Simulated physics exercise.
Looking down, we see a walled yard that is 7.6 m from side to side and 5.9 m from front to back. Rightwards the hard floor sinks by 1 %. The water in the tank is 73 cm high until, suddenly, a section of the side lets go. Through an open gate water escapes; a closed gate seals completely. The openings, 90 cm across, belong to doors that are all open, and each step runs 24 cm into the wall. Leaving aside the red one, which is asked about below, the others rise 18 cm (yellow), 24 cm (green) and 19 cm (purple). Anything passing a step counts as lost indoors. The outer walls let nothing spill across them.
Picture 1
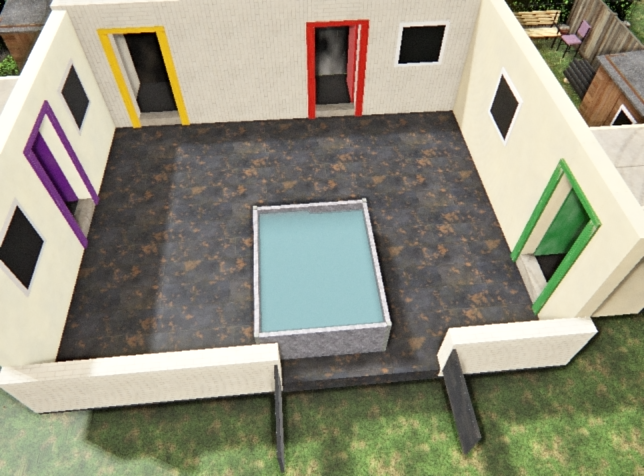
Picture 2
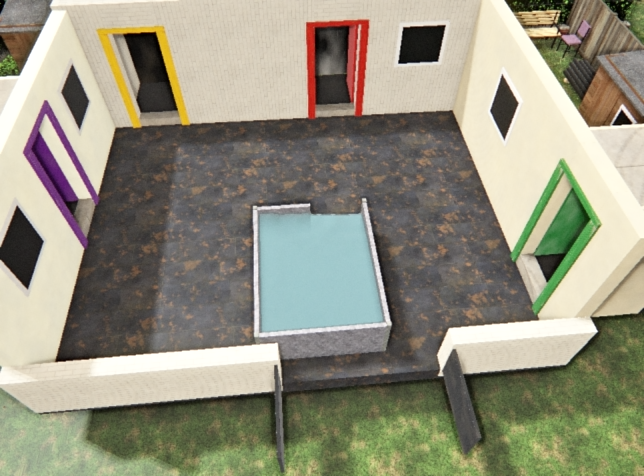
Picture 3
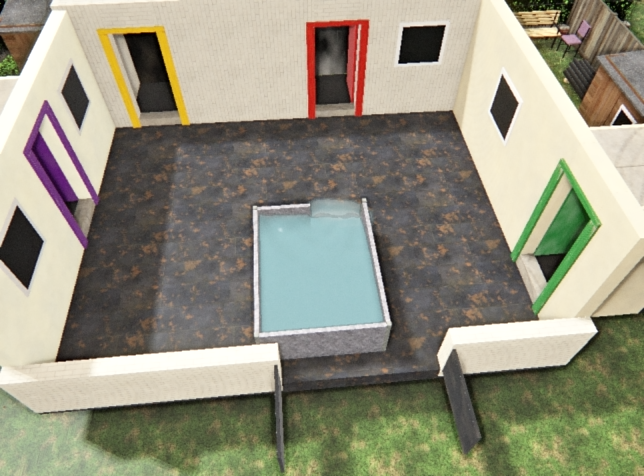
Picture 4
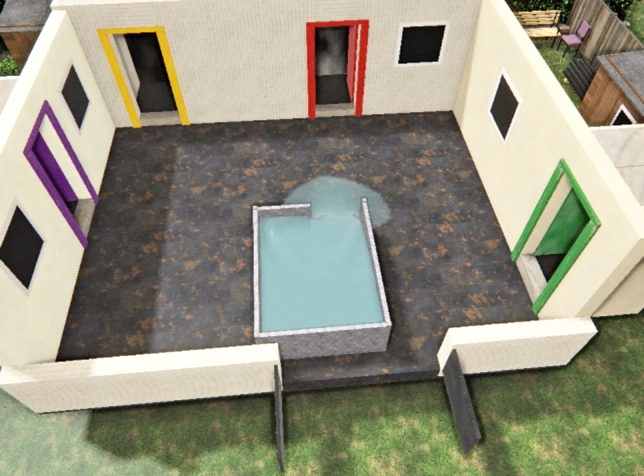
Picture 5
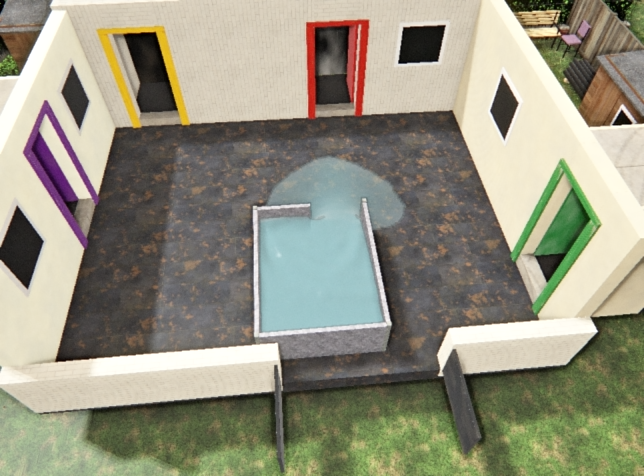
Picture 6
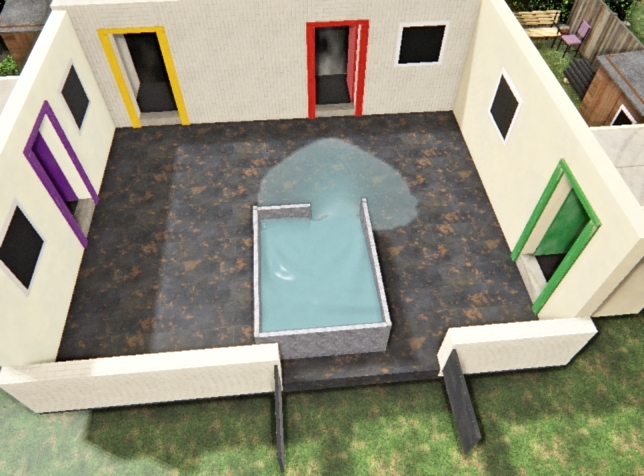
In a walled yard with coloured doorways, part of a tank's far side opens and water pours out, spreading across the dark floor.
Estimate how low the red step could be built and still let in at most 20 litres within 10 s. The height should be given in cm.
I would say 23 cm or so.
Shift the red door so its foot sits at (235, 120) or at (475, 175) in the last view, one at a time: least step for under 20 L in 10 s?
You'd want roughly 10.5 cm there first, then roughly 9.0 cm.
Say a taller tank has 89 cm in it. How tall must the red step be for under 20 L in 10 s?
I'd go with near 29 cm then.
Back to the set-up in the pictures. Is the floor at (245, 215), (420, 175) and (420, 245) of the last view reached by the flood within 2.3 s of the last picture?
Status: Clear / submerged / clear.
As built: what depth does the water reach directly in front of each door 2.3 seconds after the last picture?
At the yellow door the depth is 7 cm, at green 0 cm, at purple 0 cm and at red 23 cm.
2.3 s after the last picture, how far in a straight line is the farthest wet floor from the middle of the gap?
Close to 5.6 metres, I'd say.
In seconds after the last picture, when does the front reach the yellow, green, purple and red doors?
Yellow at 1.6 seconds, green at 4.0 seconds, purple at 3.4 seconds, red at 0.2 seconds.
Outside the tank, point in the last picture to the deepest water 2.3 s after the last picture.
Near pixel (422, 115).
Then, 0.7 s after the last picture water covers 30 % of the floor, deepest (38 cm) near (345, 224); 16 cm at the red door, 5 litres in over its 16 cm step.
Then, 2.3 s after the last picture water covers 40 % of the floor, deepest (31 cm) near (422, 115); 23 cm at the red door, 78 litres in over its 16 cm step.
Then, 9.3 s after the last picture water covers 95 % of the floor, deepest (14 cm) near (544, 334); 9 cm at the red door, 99 litres in over its 16 cm step.
At the red door as built, the water peaked near 29 cm, 1.5 s after the last picture.
With a step of 18.5 cm, 59 litres would have come in within the 10 s; with 25 cm, 9 litres. So under 20 litres takes about 23 cm.
